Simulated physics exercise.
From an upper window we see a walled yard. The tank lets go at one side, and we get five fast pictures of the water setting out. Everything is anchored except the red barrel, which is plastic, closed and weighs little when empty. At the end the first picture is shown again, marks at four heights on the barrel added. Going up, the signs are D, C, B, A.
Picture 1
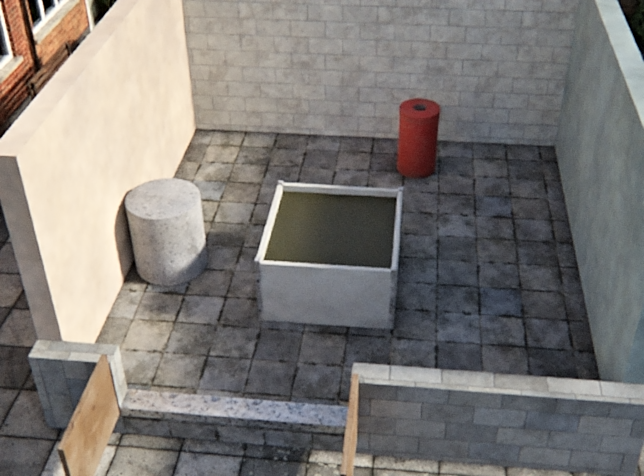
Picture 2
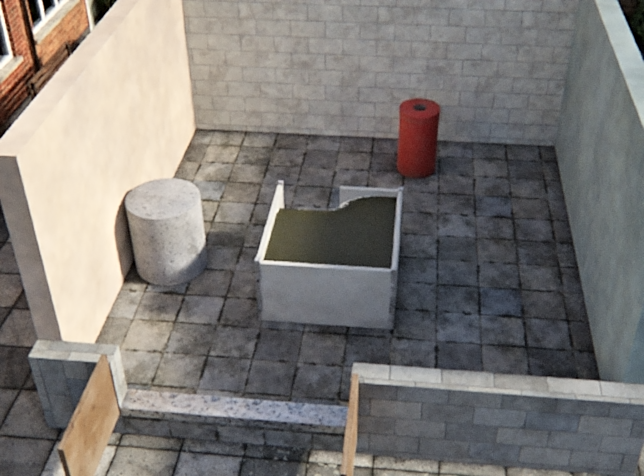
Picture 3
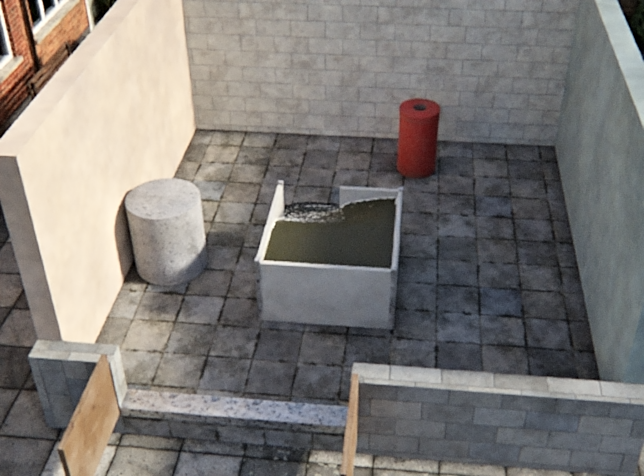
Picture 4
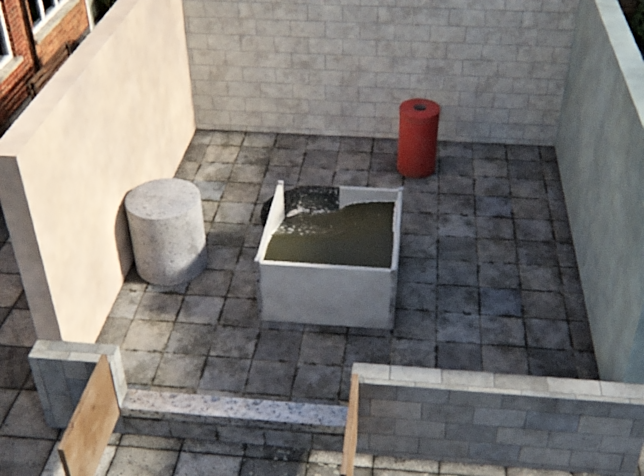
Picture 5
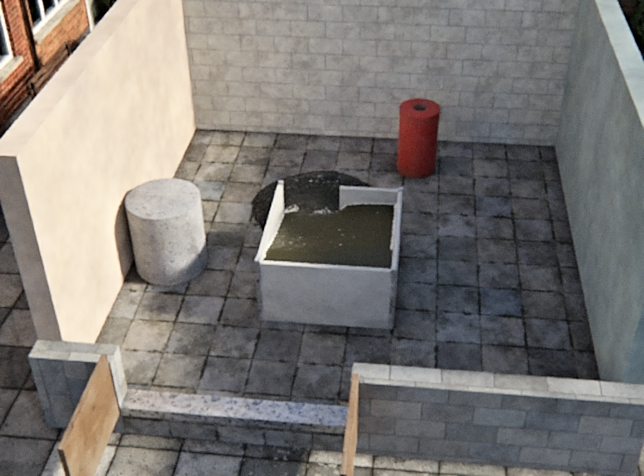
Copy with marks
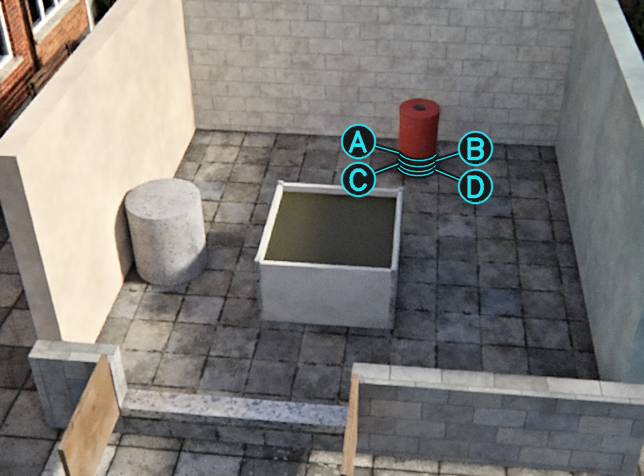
A white square tank opens at the back and dark water spreads onto the paving behind it.
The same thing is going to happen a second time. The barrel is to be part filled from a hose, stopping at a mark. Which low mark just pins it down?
Take C.
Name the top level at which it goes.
Here it is level D.
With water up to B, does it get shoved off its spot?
No, that is safe.
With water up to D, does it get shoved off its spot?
Yes.
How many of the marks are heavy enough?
Three.
On the marked copy, A at (417, 160); B at (416, 166); C at (416, 171); D at (416, 175); from the bottom up D, C, B, A.
If A is chosen, it does not move.
If B is chosen, it does not move.
If C is chosen, it does not move.
If D is chosen, it is pushed about twice its own width away.
